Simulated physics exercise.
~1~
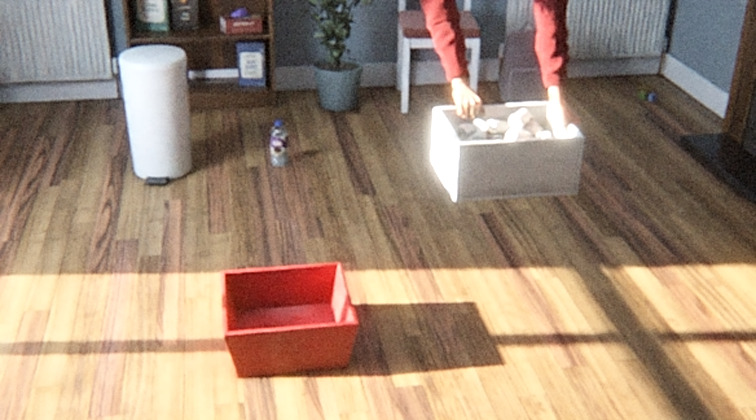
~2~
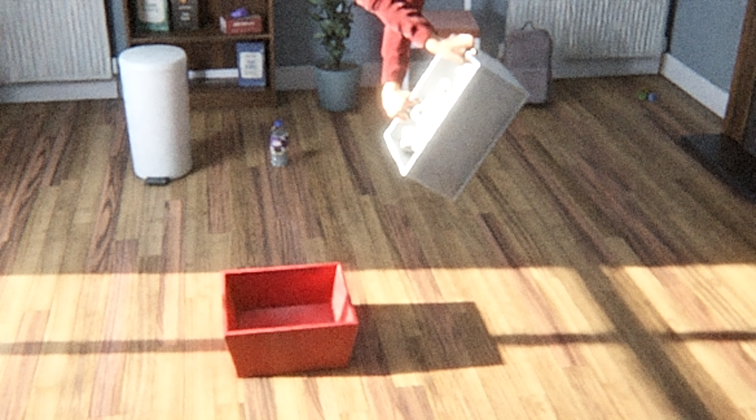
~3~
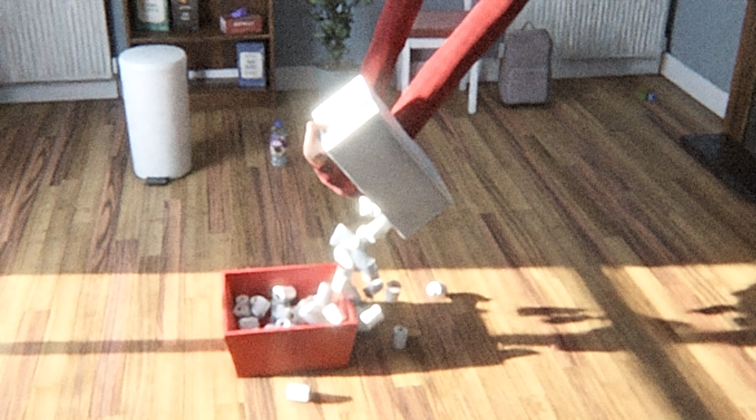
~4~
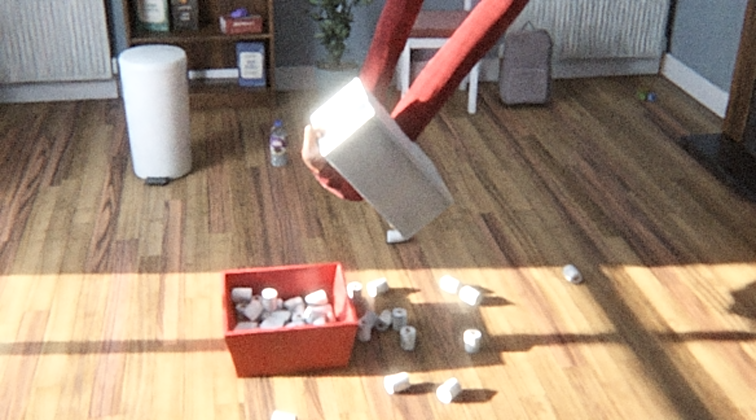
White paper rolls tumbling from a tote tipped by red-sleeved arms, most landing in a red tub, others scattering across the wooden floor.
